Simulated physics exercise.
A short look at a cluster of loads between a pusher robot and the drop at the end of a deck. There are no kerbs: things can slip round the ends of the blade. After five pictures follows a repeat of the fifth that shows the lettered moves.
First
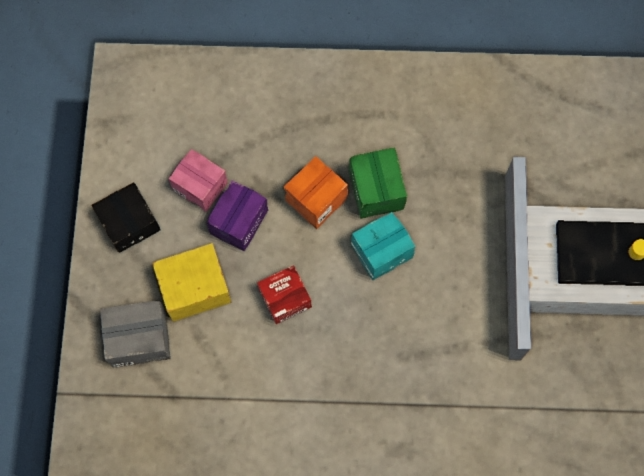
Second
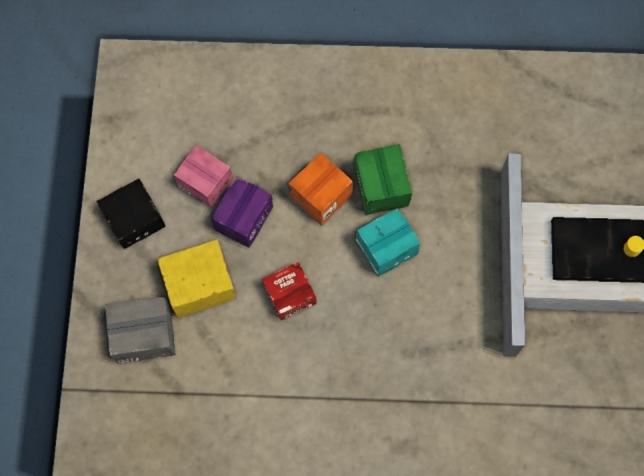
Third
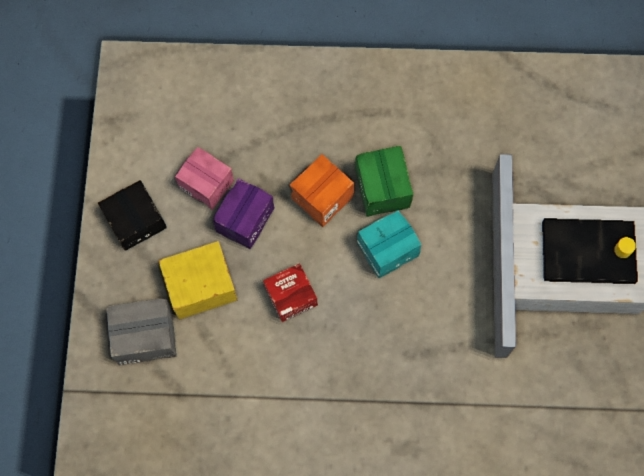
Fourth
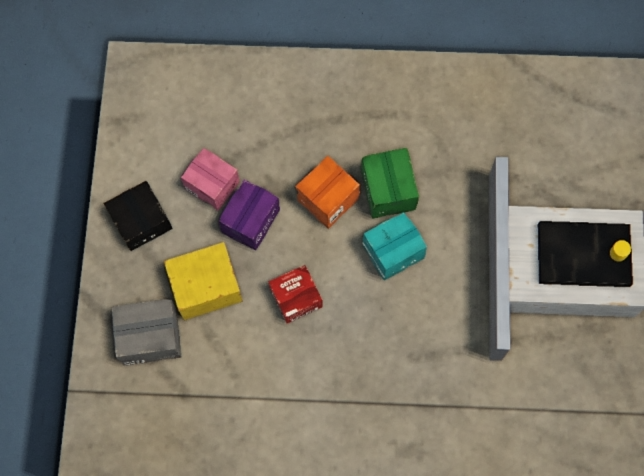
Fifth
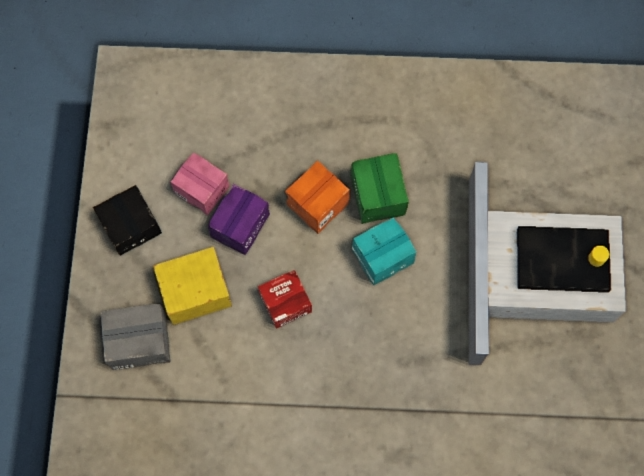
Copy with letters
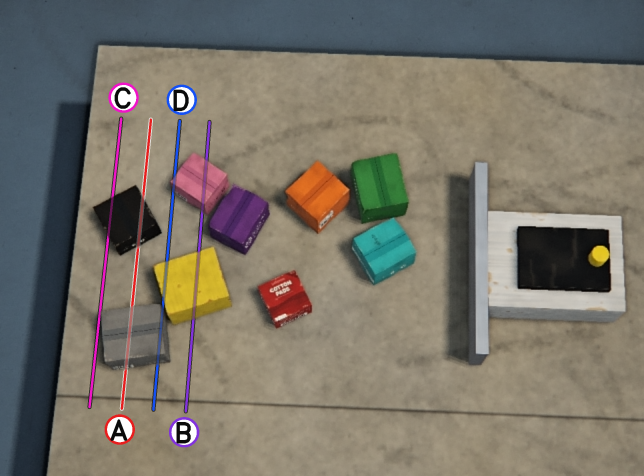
The pusher robot moves a short way left towards a loose cluster of motionless coloured boxes.
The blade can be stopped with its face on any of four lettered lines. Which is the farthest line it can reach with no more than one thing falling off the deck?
Stop at B.
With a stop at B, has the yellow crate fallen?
No.
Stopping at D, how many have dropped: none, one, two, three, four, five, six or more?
Two.
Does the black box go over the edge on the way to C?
By then, yes.
On the marked copy, A at (137, 258); B at (198, 260); C at (106, 257); D at (167, 259).
Following B. Soon after the start, robot (454, 254); green box (351, 185); orange box (295, 199).
Later, robot (352, 250); pink box (165, 179); orange box (208, 177).
In the end, robot (273, 247); pink box (91, 170); black box (87, 222); none fallen.
As for the rest, A drops five; C drops five; D drops two.
